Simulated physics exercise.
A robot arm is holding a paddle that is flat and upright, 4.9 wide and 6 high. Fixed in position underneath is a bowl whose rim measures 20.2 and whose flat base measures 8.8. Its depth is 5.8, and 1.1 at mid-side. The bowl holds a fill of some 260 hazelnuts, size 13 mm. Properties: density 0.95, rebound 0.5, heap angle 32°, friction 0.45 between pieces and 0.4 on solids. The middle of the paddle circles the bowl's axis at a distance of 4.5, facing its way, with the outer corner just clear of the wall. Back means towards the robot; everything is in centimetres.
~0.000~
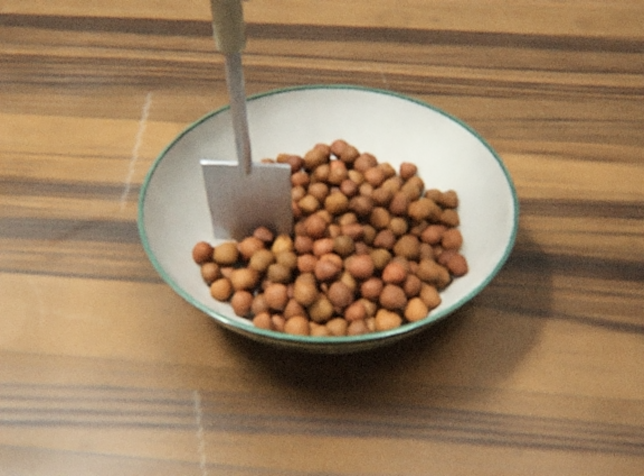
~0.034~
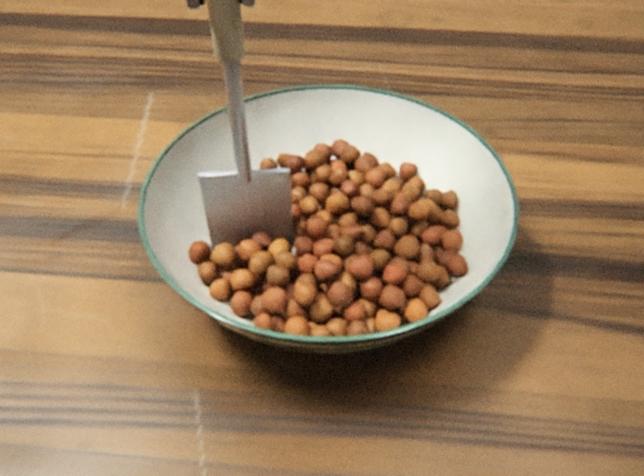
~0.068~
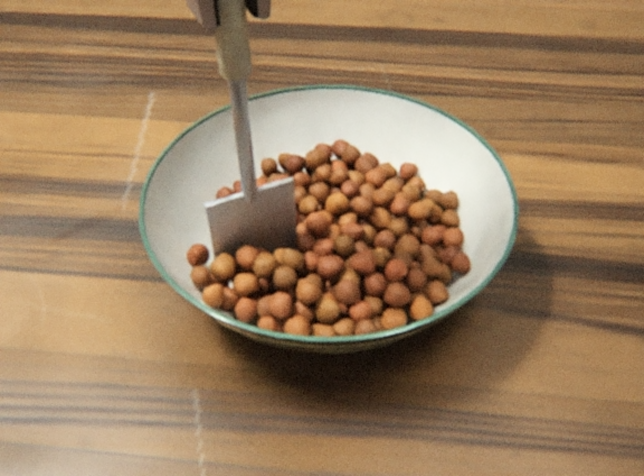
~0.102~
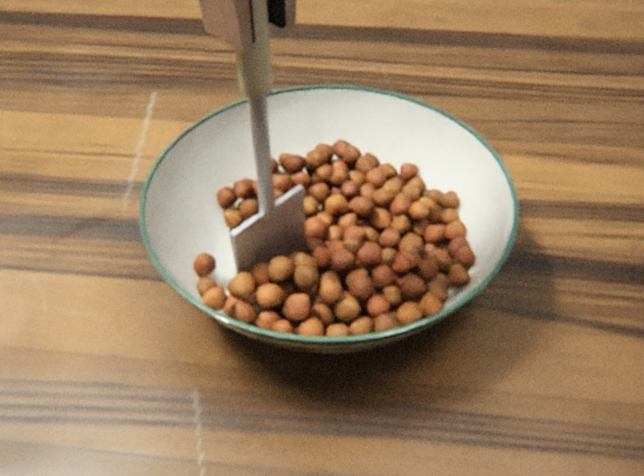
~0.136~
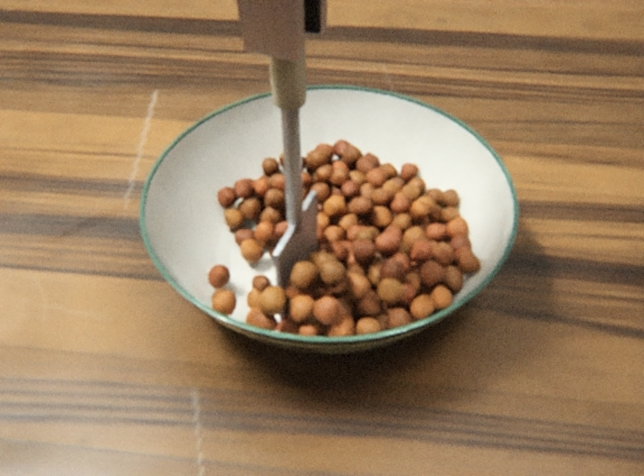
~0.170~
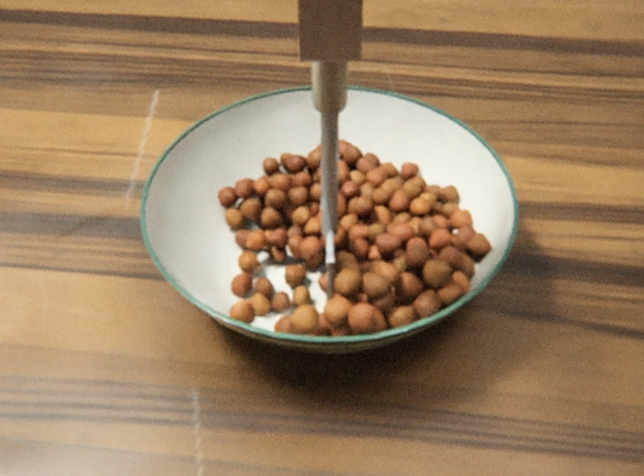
In a white bowl on a striped wooden table, a metal paddle sweeps rightward through brown nuts.
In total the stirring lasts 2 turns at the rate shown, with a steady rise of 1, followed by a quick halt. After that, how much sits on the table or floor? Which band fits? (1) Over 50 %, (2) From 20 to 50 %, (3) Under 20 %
(2) From 20 to 50 %.
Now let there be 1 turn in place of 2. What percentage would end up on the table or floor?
Close to 15 in a hundred.
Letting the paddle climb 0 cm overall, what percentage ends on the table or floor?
About 30 percent.
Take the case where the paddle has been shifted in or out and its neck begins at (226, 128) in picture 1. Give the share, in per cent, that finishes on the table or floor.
About 30 %.
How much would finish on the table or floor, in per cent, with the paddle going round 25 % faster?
35 per cent.
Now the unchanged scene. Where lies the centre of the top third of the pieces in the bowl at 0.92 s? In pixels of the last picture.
The centre is close to (402, 163).
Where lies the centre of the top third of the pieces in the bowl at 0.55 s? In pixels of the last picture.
Near (213, 198).
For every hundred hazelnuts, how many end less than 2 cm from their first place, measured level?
Result: Close to 5 per cent of the load.
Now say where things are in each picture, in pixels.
The paddle neck at (243, 141), 0° round; upper third of the load around (340, 226), from x 205 to 460, top at y 150; 257 in the bowl, in the first picture.
The paddle neck at (241, 149), 9° round; upper third of the load around (340, 230), from x 200 to 460, top at y 150, in the second picture.
The paddle neck at (247, 169), 31° round; upper third of the load around (337, 247), from x 200 to 460, top at y 150, in the third picture.
The paddle neck at (266, 187), 53° round; upper third of the load around (340, 257), from x 205 to 465, top at y 150, in the fourth picture.
The paddle neck at (295, 199), 75° round; upper third of the load around (364, 262), from x 220 to 470, top at y 150, in the fifth picture.
The paddle neck at (330, 203), 97° round; upper third of the load around (385, 261), from x 230 to 480, top at y 150; 257 in the bowl, in the sixth picture.
After 0.55 s, 341° round, highest piece 8 above the table; 211 in the bowl, 38 on the table or floor, 8 in flight or on the tool.
After 0.92 s, 225° round, highest piece 7 above the table; 189 in the bowl, 67 on the table or floor, 1 in flight or on the tool.
After 1.31 s, 0° round, highest piece 5 above the table; 182 in the bowl, 75 on the table or floor.
After 2.01 s, 0° round, highest piece 4 above the table; 182 in the bowl, 75 on the table or floor.
In the end, 182 in the bowl, 75 on the table or floor. That is 29 % on the table or floor.
